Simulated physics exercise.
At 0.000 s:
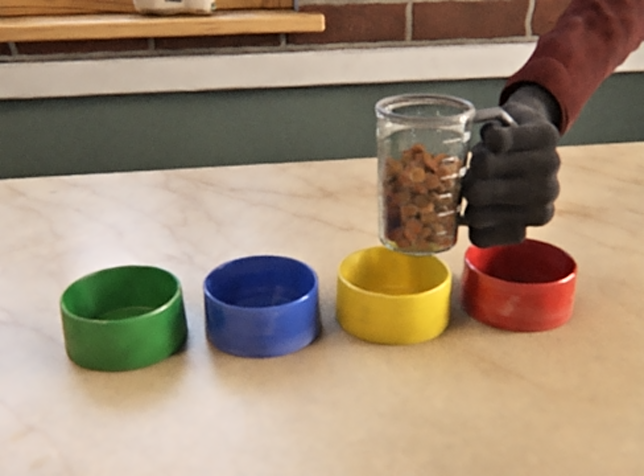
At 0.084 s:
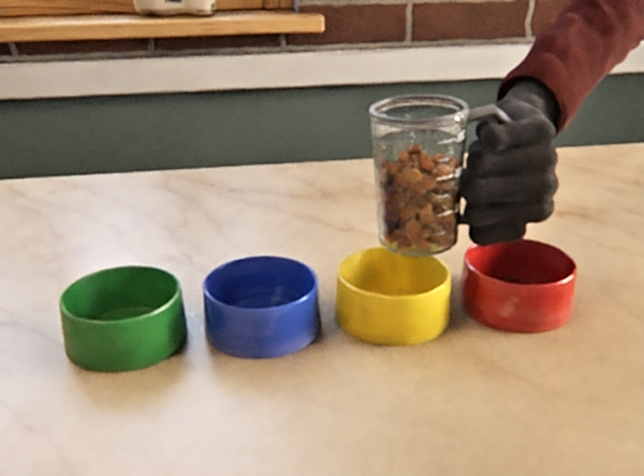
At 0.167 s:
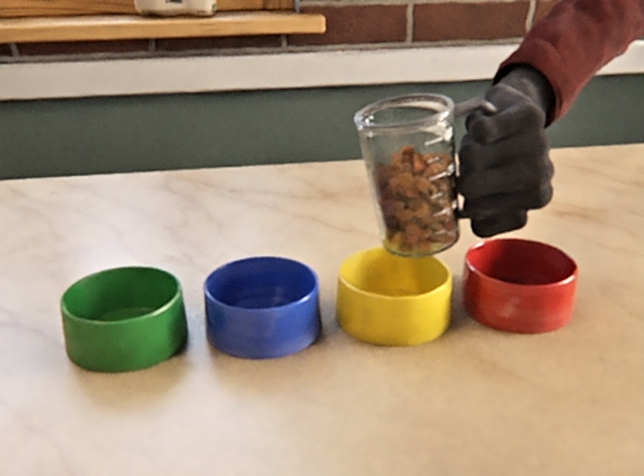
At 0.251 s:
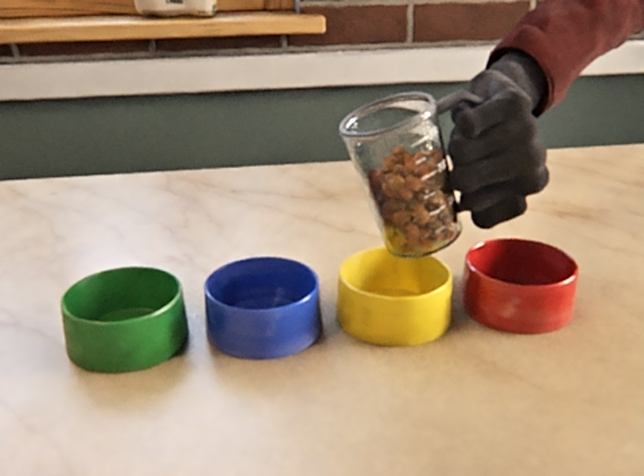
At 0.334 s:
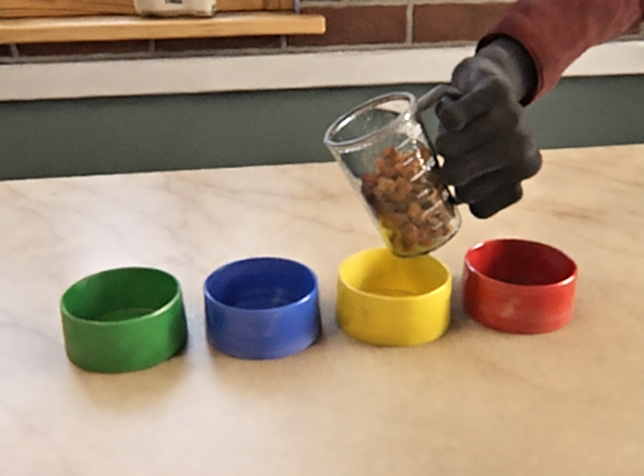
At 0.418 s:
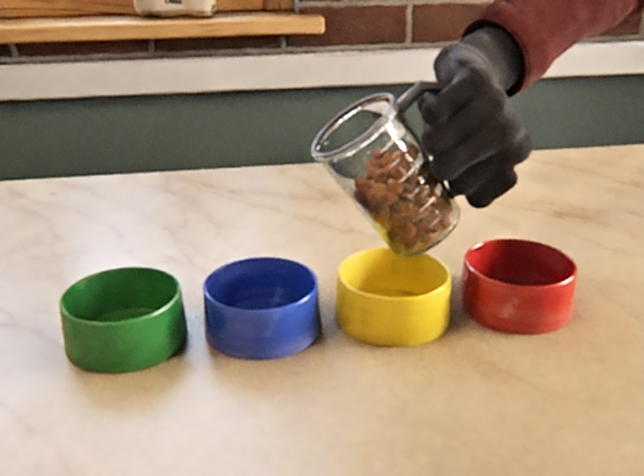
A dark-gloved hand in a maroon sleeve holds a clear glass cup of brown kibble above a pale marbled counter, seen from slightly above by a still camera. Four round dishes sit in a row below, green, blue, yellow and red from left to right. The hand tilts the upright cup steadily leftward, shifting it slightly left above the yellow dish, while the kibble stays inside.
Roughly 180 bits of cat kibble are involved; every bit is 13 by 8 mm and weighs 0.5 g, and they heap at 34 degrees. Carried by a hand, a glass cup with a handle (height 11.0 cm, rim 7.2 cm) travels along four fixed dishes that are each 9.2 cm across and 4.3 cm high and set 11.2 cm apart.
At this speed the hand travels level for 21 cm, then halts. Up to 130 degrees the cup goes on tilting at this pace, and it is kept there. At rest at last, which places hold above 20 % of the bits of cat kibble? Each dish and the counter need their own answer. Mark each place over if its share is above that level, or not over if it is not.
Red: Not over, blue: Over, green: Not over, yellow: Not over, counter: Not over.
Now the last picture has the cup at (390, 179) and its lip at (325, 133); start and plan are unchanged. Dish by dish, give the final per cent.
Then red 0, blue 0, green 100, and yellow 0.
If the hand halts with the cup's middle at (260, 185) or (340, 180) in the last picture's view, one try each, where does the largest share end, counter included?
Blue, then blue.
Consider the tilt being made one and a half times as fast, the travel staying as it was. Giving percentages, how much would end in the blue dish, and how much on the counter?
Blue 100, counter 0.
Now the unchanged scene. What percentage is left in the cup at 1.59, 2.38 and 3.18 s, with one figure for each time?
One after the other: 15, 0, 0 in a hundred.
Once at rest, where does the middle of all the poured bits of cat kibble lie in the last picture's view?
Around (247, 306).
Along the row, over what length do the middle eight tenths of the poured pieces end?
It spans about 6 centimetres along the dishes.
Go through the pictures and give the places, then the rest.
Cup at (421, 175), tilt 0 degrees, lip at (379, 109), moved 0.0 cm; middle of the pieces at (423, 199); red dish at (520, 260); yellow dish at (394, 270); blue dish at (261, 281); green dish at (121, 292), in the first frame.
Cup at (419, 176), tilt 3 degrees, lip at (373, 113), moved 0.2 cm; middle of the pieces at (422, 199), in the second frame.
Cup at (413, 177), tilt 10 degrees, lip at (358, 121), moved 0.8 cm; middle of the pieces at (420, 199), in the third frame.
Cup at (406, 178), tilt 18 degrees, lip at (343, 131), moved 1.4 cm; middle of the pieces at (416, 198), in the fourth frame.
Cup at (398, 178), tilt 26 degrees, lip at (328, 142), moved 1.9 cm; middle of the pieces at (412, 197), in the fifth frame.
Cup at (390, 179), tilt 34 degrees, lip at (314, 153), moved 2.5 cm; middle of the pieces at (407, 195); red dish at (520, 262); yellow dish at (394, 272); blue dish at (261, 283); green dish at (121, 294). The cup turns about 95 degrees a second and travels 7 cm a second, in the sixth frame.
Then, at 1.59 s, tilt 130 degrees; cup holds 15 %, blue 85 %.
Then, at 2.38 s, tilt 130 degrees; cup holds 0 %, blue 90 %.
After 3.18 s, tilt 130 degrees; cup holds 0 %, blue 90 %.
In the end, at 3.5 s, red 0 %, blue 90 %, green 0 %, yellow 0 %, counter 10 %.
